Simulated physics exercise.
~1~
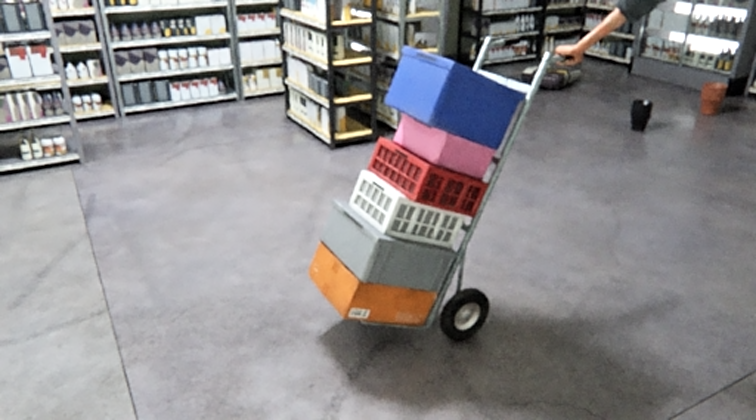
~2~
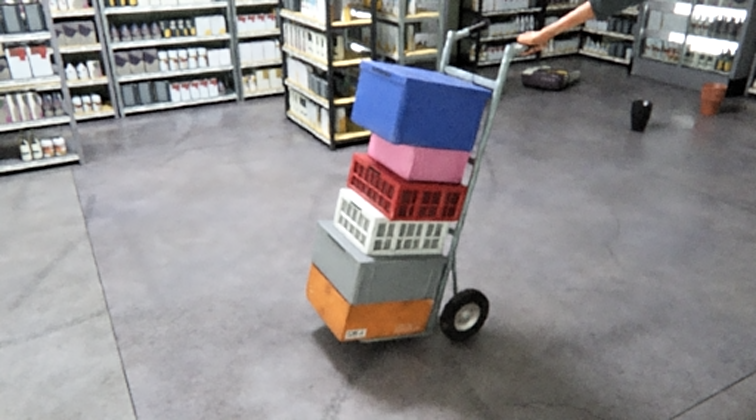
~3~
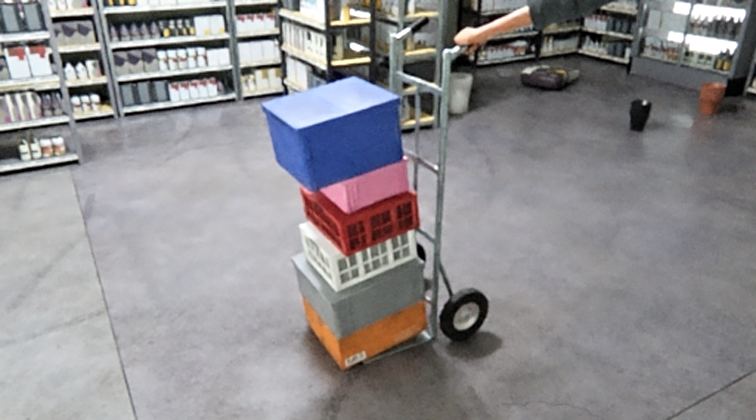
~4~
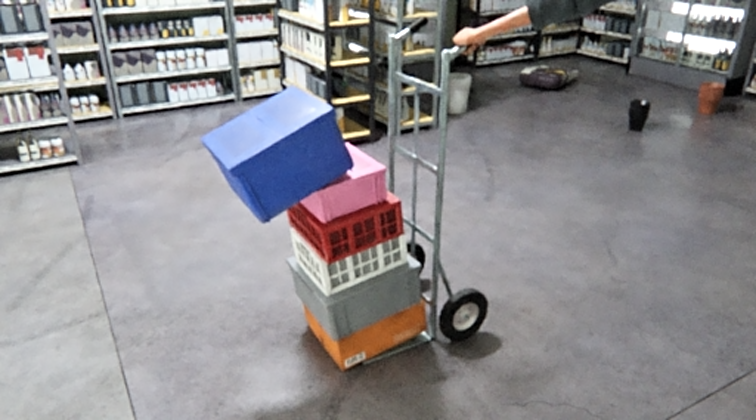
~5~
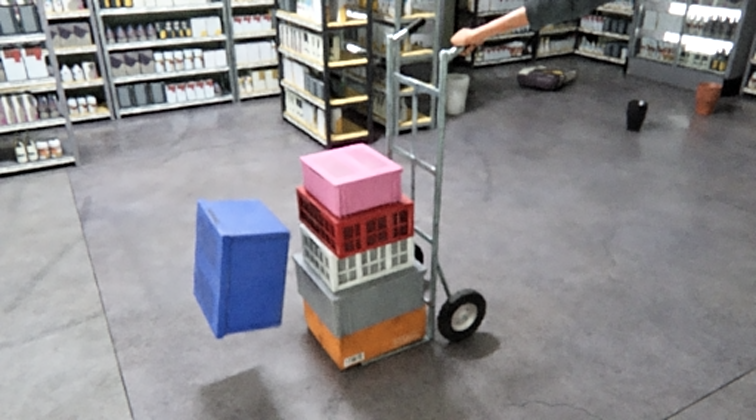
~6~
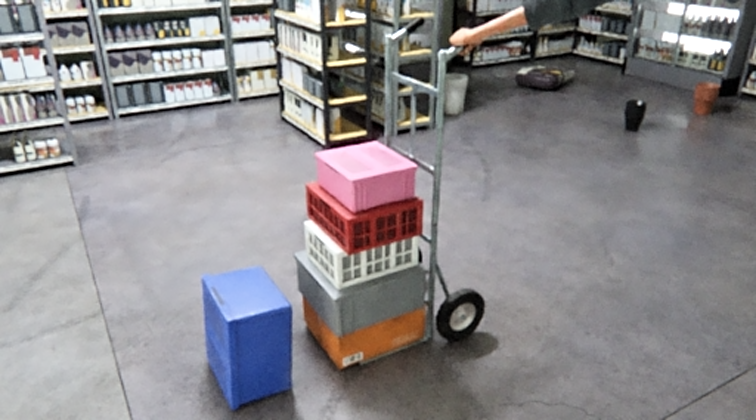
In a shop lined with stocked shelves, a hand tipped a hand truck stacked with colourful boxes and crates upright, and the blue box on top slid off to the left and landed on its side on the floor while the other five stayed stacked.
